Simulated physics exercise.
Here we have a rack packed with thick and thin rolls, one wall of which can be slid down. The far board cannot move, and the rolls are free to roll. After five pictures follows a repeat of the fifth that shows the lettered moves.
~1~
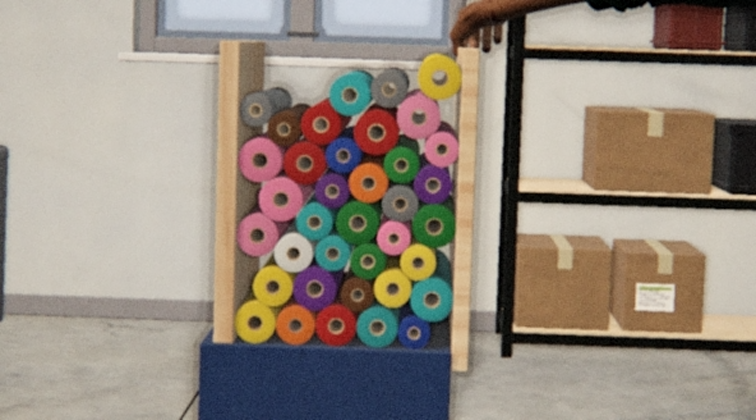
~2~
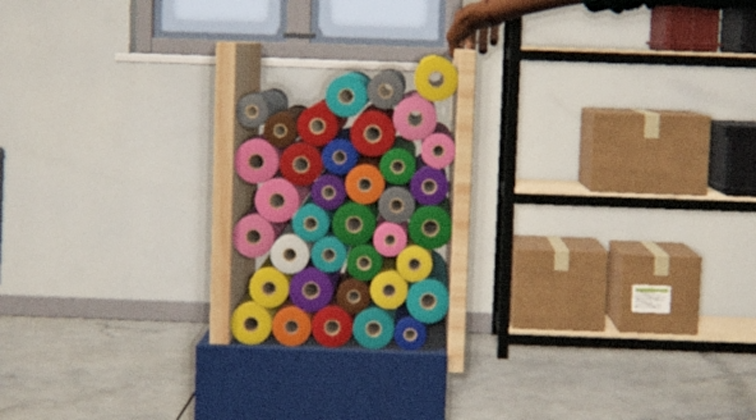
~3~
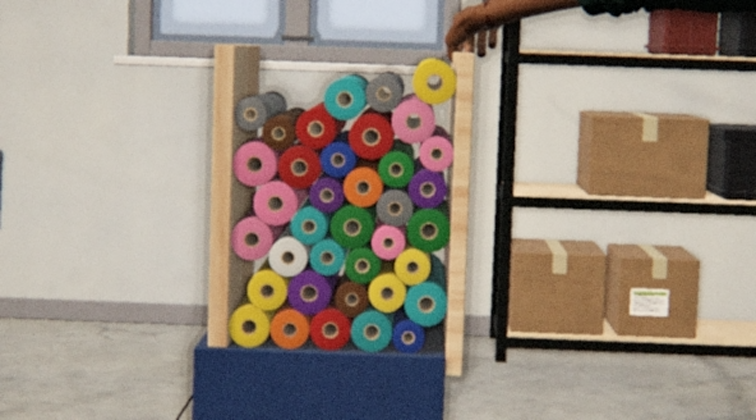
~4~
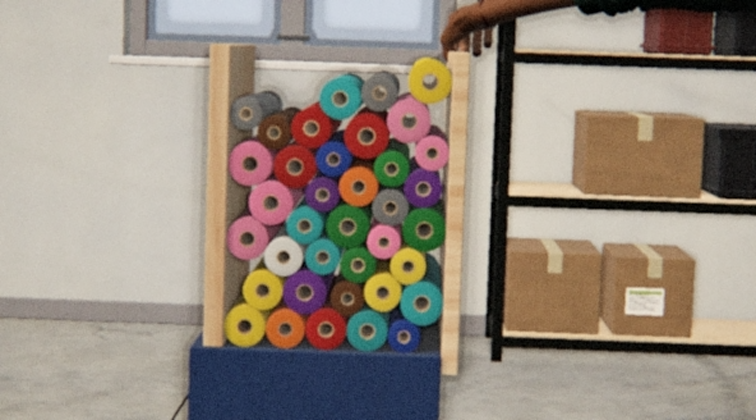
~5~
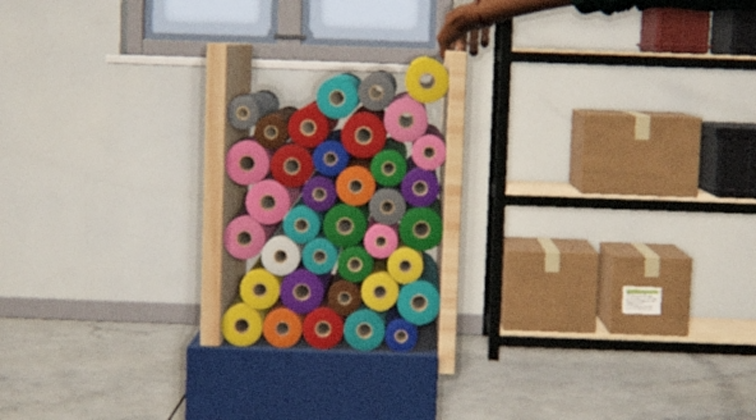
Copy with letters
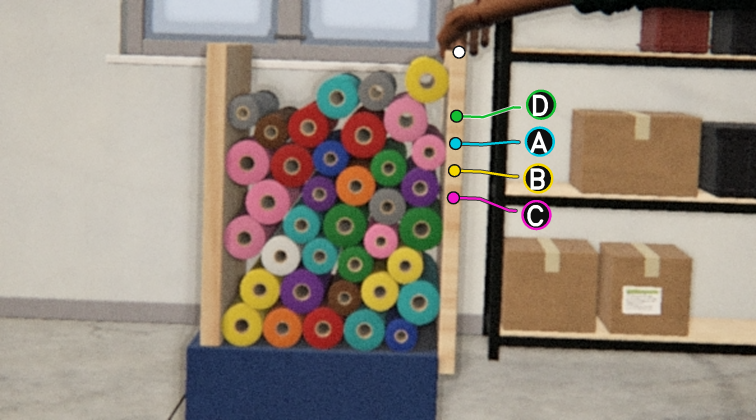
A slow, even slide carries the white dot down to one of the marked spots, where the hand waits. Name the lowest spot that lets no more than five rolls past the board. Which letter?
No lower than C.
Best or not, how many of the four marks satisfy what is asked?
Four of the four.
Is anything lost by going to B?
Yes.
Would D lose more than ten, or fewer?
Fewer than ten.
On the marked copy, A at (456, 144); B at (455, 171); C at (454, 198); D at (457, 116); the white dot at (459, 52).
Following C. Soon after the start, top of the board (448, 115).
Later, top of the board (445, 188).
In the end, top of the board (445, 197), four out over the board.
As for the rest, A none out over the board; B one out over the board; D none out over the board.
